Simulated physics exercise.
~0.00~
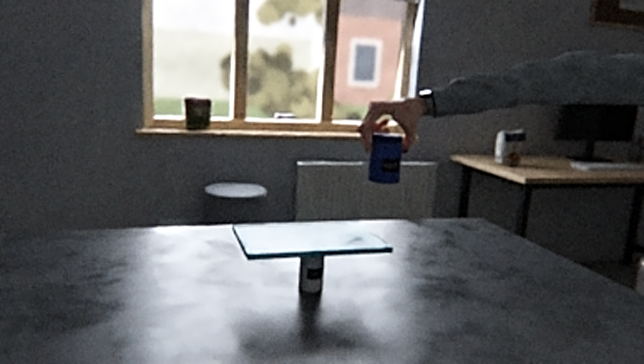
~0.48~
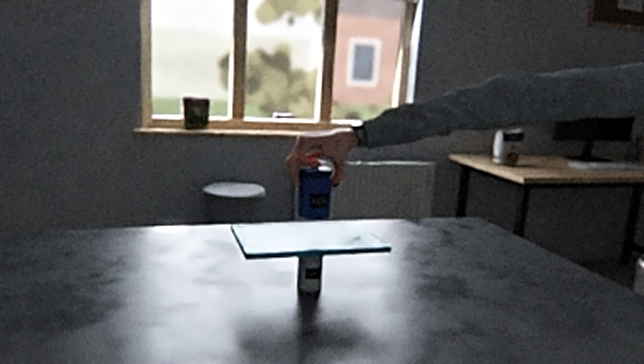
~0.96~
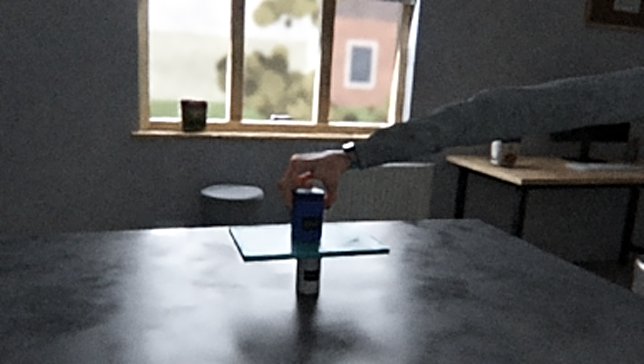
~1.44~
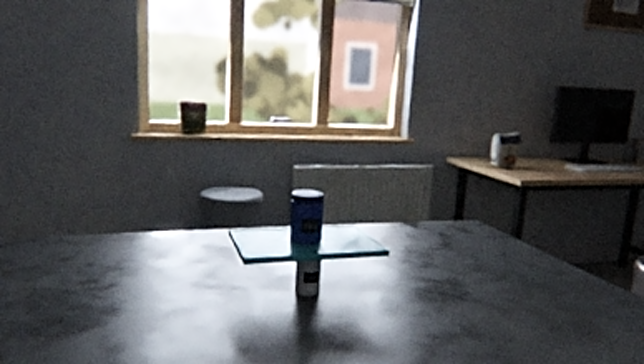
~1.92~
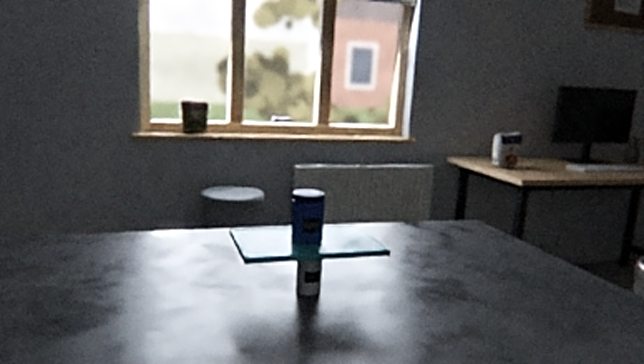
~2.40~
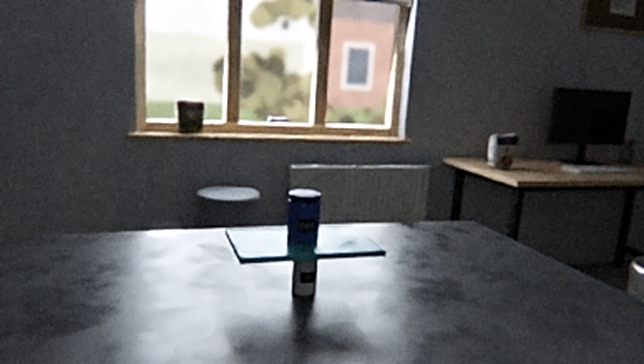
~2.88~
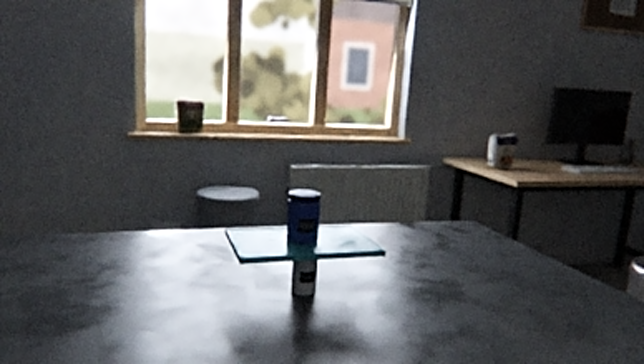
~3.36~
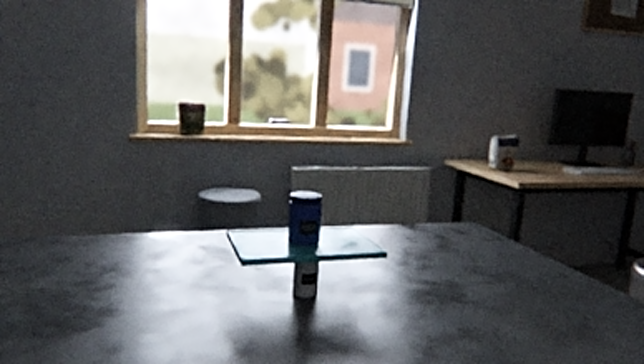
We see a hand lower a blue jar leftward onto a turquoise lid balanced on a small white shaker on a dark table near a window. The hand lets go and withdraws, and the jar stays upright as the whole stack remains standing, still and in place.
